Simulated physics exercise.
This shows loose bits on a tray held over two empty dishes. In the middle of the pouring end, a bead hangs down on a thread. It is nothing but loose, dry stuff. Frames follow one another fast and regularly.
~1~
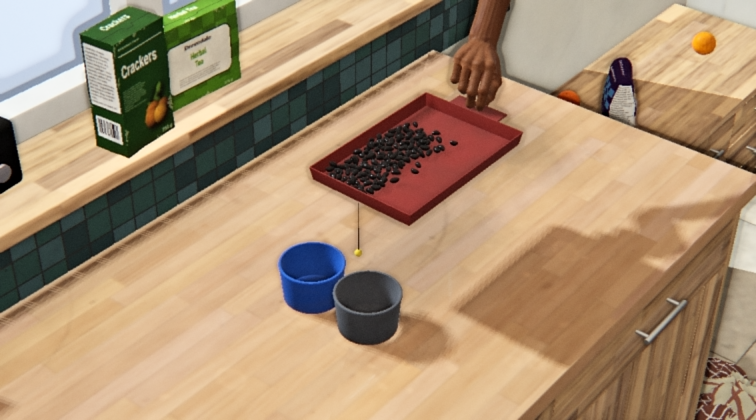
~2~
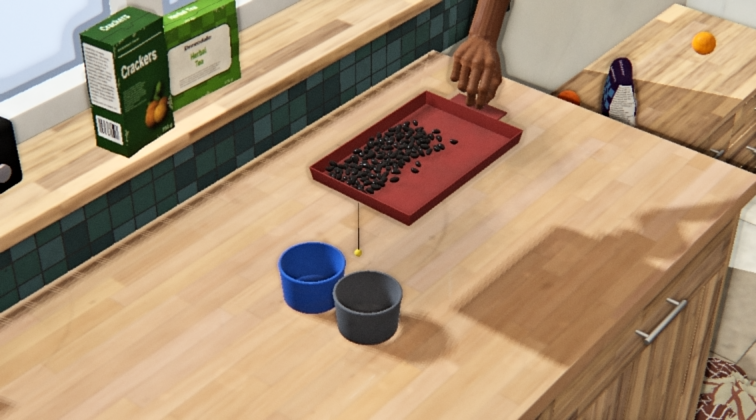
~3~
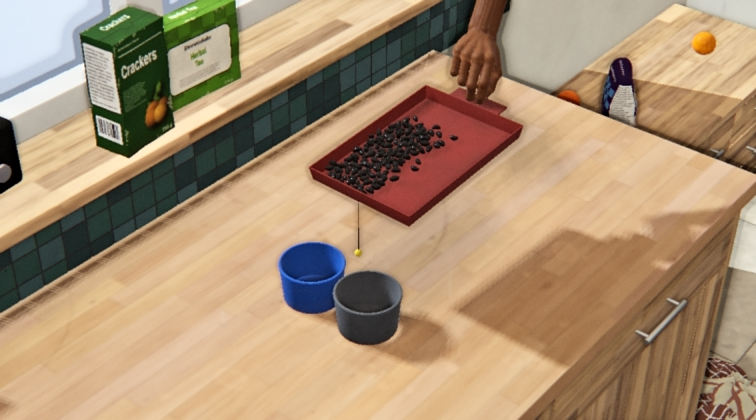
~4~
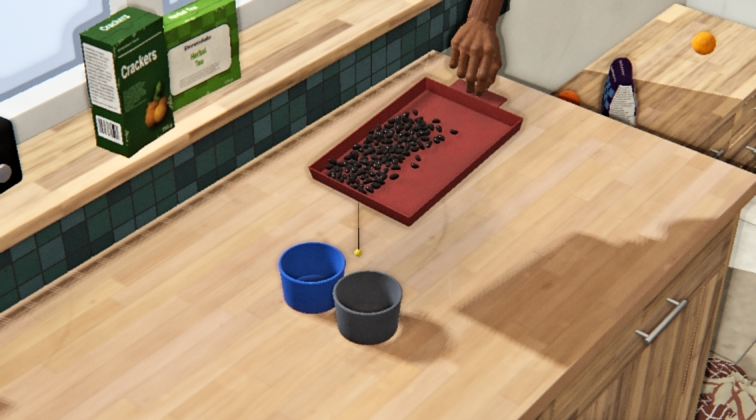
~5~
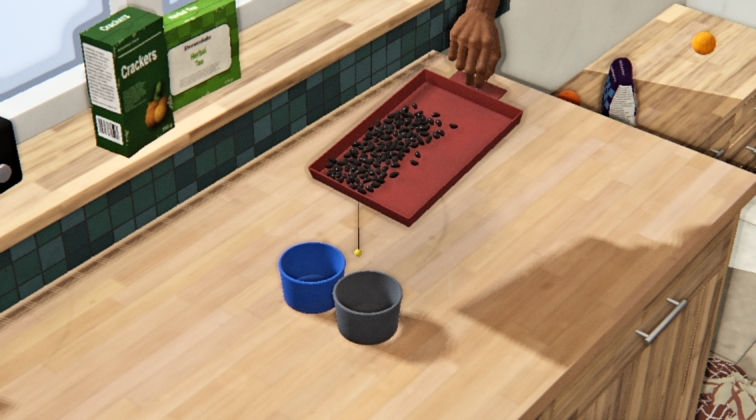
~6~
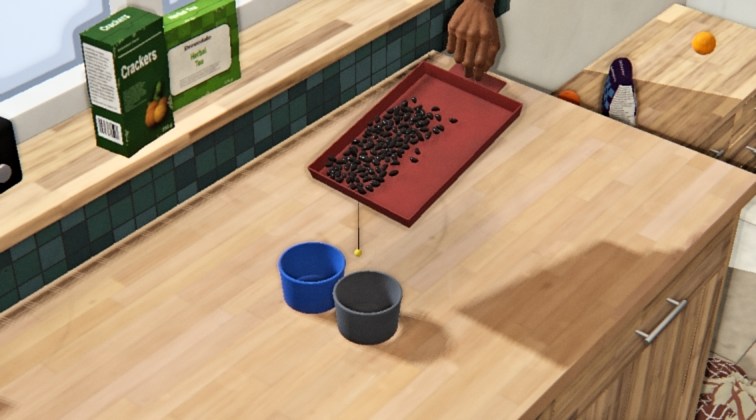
A dark-skinned hand grips the short handle of a red tray of black beans above a light wooden kitchen counter, seen from above at an angle. A bead hangs on a thread from the tray's near edge, with a blue dish and a dark grey dish below, and green cracker and tea boxes at upper left. The hand slowly raises the handle end, tilting the tray slightly, while the beans barely shift and the camera stays still.
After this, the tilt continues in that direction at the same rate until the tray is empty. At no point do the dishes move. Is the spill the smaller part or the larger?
Catch: Above fifty percent.
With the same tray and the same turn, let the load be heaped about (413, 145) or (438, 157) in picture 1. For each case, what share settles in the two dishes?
Roughly 70 % and then 90 %.
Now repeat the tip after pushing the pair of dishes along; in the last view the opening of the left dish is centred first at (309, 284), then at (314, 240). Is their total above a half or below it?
In order, they'd catch a major share, and next a minor share.
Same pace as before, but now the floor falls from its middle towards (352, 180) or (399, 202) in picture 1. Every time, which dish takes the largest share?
For the first place it's the left-side dish, for the second the right-side dish.
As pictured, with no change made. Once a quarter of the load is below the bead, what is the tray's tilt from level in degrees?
Somewhere around 110 degrees.
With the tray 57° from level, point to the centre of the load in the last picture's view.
The middle of the pieces lands at roughly (363, 174).
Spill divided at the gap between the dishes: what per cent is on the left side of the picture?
Roughly 70 in a hundred.
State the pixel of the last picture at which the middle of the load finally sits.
I'd place the middle at about (349, 317).
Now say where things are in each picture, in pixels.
In the first frame, corners of the pouring end (313, 167) and (409, 213), level; middle of the load (387, 159), black beans; left dish (291, 291); right dish (346, 322); bead on its thread (359, 253).
In the second frame, corners of the pouring end (313, 167) and (409, 213), level; middle of the load (387, 158).
In the third frame, corners of the pouring end (313, 167) and (409, 214), tipped barely, lowest at the right corner; middle of the load (387, 156).
In the fourth frame, corners of the pouring end (312, 167) and (409, 215), tipped a little, lowest at the right corner; middle of the load (386, 153).
In the fifth frame, corners of the pouring end (312, 167) and (408, 216), tipped a little, lowest at the right corner; middle of the load (386, 150).
In the sixth frame, corners of the pouring end (311, 167) and (408, 217), tipped a little, lowest at the right corner; middle of the load (386, 147); left dish (291, 291); right dish (346, 322).
Just after the last frame, tray tipped steeply; almost all on the tray; just a few in the air.
A moment on, tray tipped right over; almost all on the tray; just a few in the right dish; just a few in the left dish; just a few outside both; just a few in the air.
Further on, tray tipped past a quarter turn; roughly half in the right dish; roughly a quarter in the left dish; roughly a quarter outside both.
When it is over, tray tipped past a quarter turn; roughly half in the right dish; roughly a quarter in the left dish; roughly a quarter outside both.
